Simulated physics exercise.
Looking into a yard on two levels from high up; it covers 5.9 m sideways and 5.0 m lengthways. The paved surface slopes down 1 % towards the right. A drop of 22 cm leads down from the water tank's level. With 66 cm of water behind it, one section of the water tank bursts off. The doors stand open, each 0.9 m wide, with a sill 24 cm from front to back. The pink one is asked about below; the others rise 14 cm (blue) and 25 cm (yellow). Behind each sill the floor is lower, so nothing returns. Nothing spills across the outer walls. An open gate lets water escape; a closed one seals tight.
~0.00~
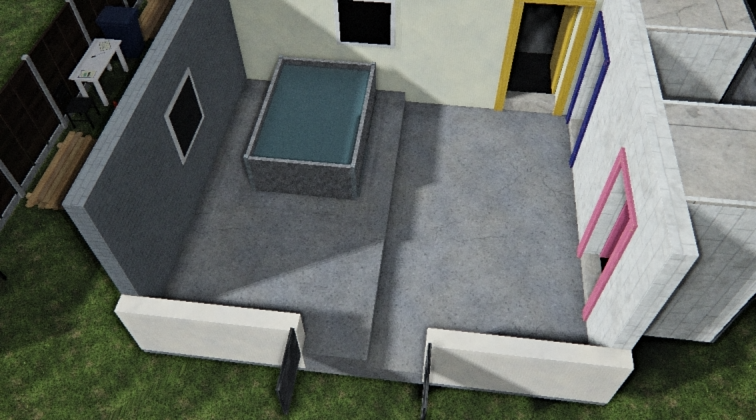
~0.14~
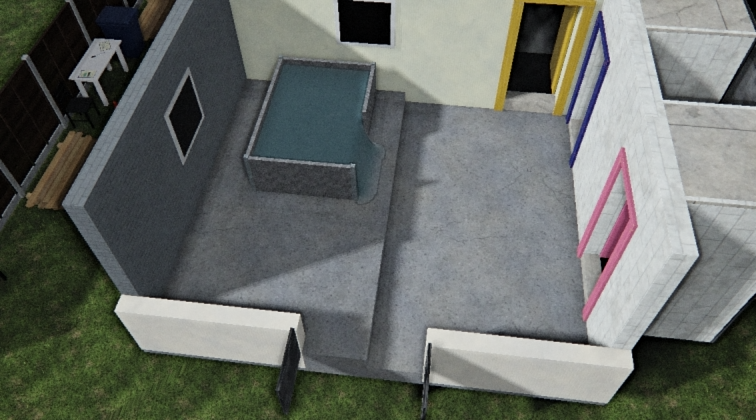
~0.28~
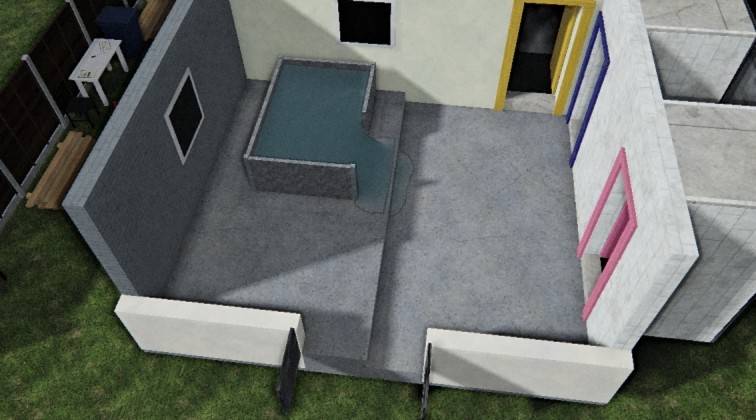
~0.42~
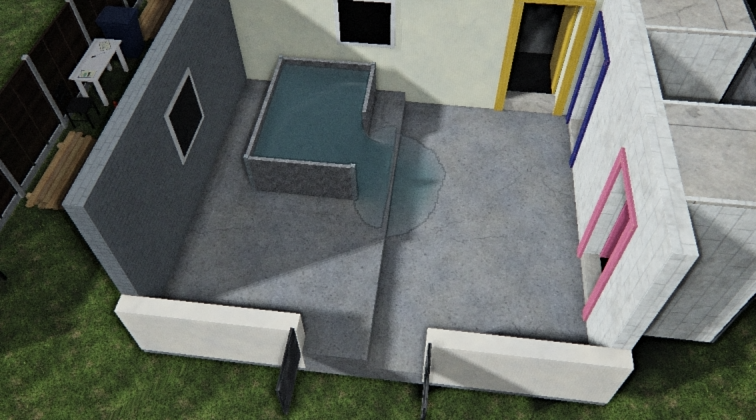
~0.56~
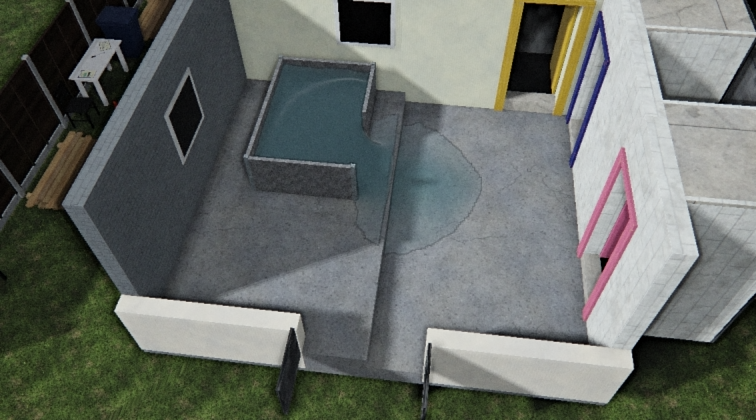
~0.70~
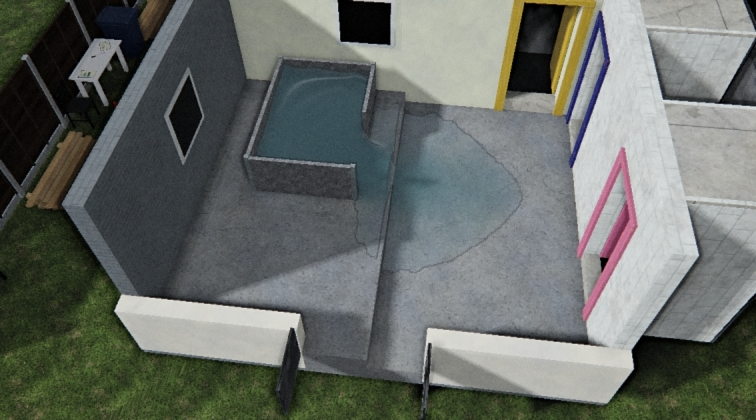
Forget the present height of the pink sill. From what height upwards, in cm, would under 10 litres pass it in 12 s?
At least 23 cm or so.
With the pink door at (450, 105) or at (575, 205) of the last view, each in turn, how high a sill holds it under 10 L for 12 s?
Roughly 11.5 and 27 cm.
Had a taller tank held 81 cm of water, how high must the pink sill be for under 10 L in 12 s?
Then roughly 28 cm.
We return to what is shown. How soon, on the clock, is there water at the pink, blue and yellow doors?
Pink 1.3 s, blue 1.3 s, yellow 1.5 s.
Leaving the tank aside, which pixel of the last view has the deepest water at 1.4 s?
Near (366, 185).
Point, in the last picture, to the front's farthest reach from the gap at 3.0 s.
Near (582, 375).
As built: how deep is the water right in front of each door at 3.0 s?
In cm: Pink 20, blue 22, yellow 17.
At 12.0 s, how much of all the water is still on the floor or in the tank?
Some 80 per cent remains.
After 1.4 s water covers 40 % of the floor, deepest (35 cm) near (366, 185); 6 cm at the pink door, 0 litres in over its 15 cm sill.
After 3.0 s water covers 50 % of the floor, deepest (30 cm) near (582, 375); 20 cm at the pink door, 45 litres in over its 15 cm sill.
After 12.0 s water covers 55 % of the floor, deepest (16 cm) near (580, 350); 15 cm at the pink door, 65 litres in over its 15 cm sill.
At the pink door as built, the water arrived by 1.4 s and peaked near 26 cm at 2.0 s.
With a sill of 18.5 cm, 30 litres would have come in within the 12 s; with 25 cm, 4 litres. So under 10 litres takes about 23 cm.
